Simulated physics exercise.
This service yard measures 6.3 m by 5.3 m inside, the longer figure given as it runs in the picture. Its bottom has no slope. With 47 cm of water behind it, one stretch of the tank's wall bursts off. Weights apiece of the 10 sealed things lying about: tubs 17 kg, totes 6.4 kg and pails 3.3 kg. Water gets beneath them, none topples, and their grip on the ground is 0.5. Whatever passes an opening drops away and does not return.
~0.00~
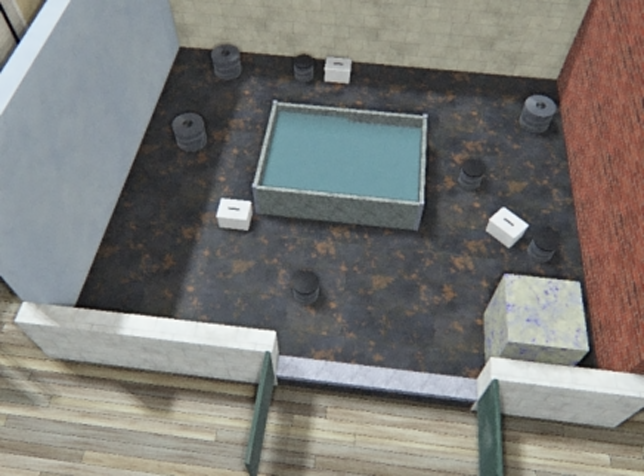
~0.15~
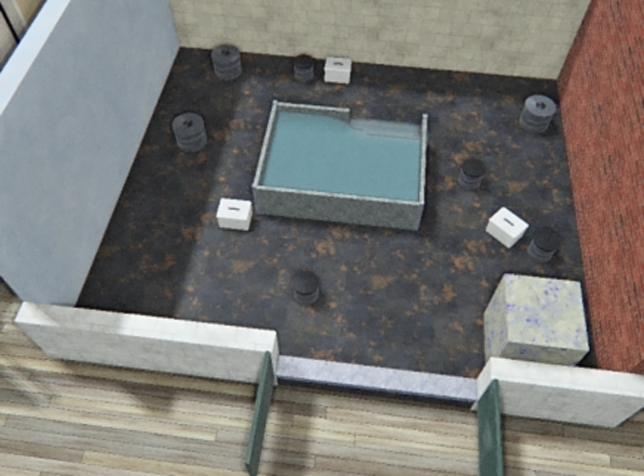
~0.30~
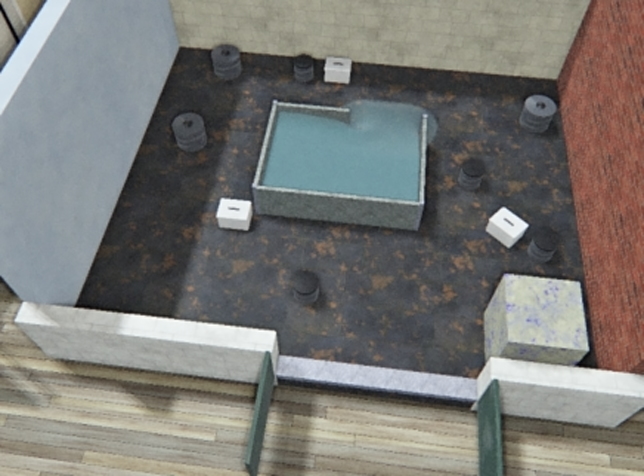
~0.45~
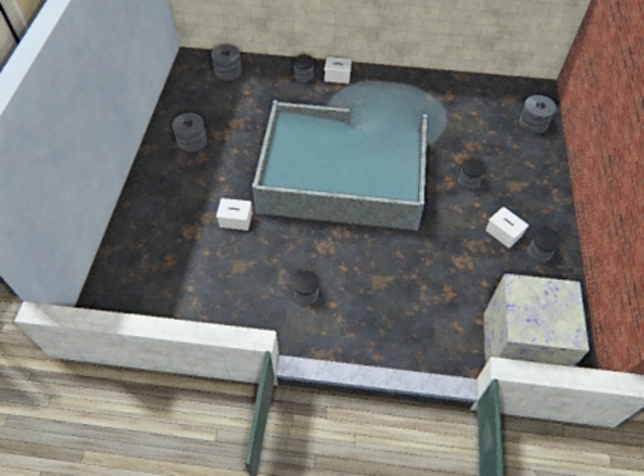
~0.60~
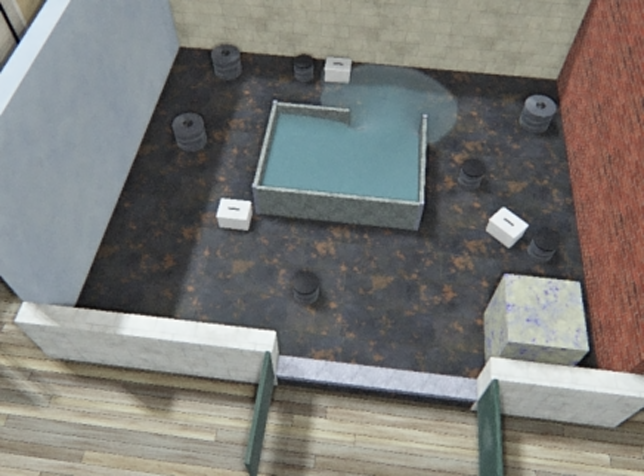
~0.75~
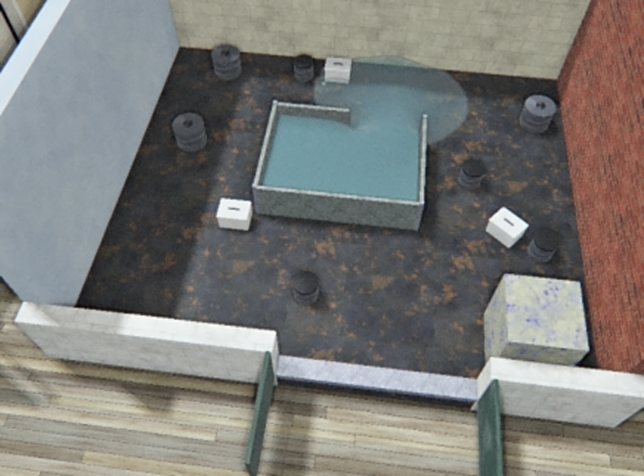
A rectangular tank loses part of its back wall and water spreads across the floor.
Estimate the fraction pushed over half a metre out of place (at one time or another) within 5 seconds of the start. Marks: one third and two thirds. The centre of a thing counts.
That comes to from one to two thirds.
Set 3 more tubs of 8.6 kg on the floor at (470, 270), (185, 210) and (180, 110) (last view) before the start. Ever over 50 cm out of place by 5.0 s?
In that order: Less, under, more.
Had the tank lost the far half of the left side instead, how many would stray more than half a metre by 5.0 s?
In that case 4 of them.
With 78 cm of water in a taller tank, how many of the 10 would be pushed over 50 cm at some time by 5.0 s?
In that case 7 of them.
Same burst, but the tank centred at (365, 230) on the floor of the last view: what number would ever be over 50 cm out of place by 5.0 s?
Then 5.
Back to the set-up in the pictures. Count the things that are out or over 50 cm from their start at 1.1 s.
I count 0.
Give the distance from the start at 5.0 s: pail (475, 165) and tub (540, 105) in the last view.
In that order: 0 cm, 100 cm.
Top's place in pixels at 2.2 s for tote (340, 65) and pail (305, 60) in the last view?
Near (282, 73) and (257, 70).
After 1.1 s 0 of 10 are over 50 cm from their spots; 0 afloat.
After 2.2 s 2 of 10 are over 50 cm from their spots; 0 afloat.
After 3.5 s 3 of 10 are over 50 cm from their spots; 0 afloat.
After 5.0 s 4 of 10 are over 50 cm from their spots, and 4 have been at some point; 1 afloat.
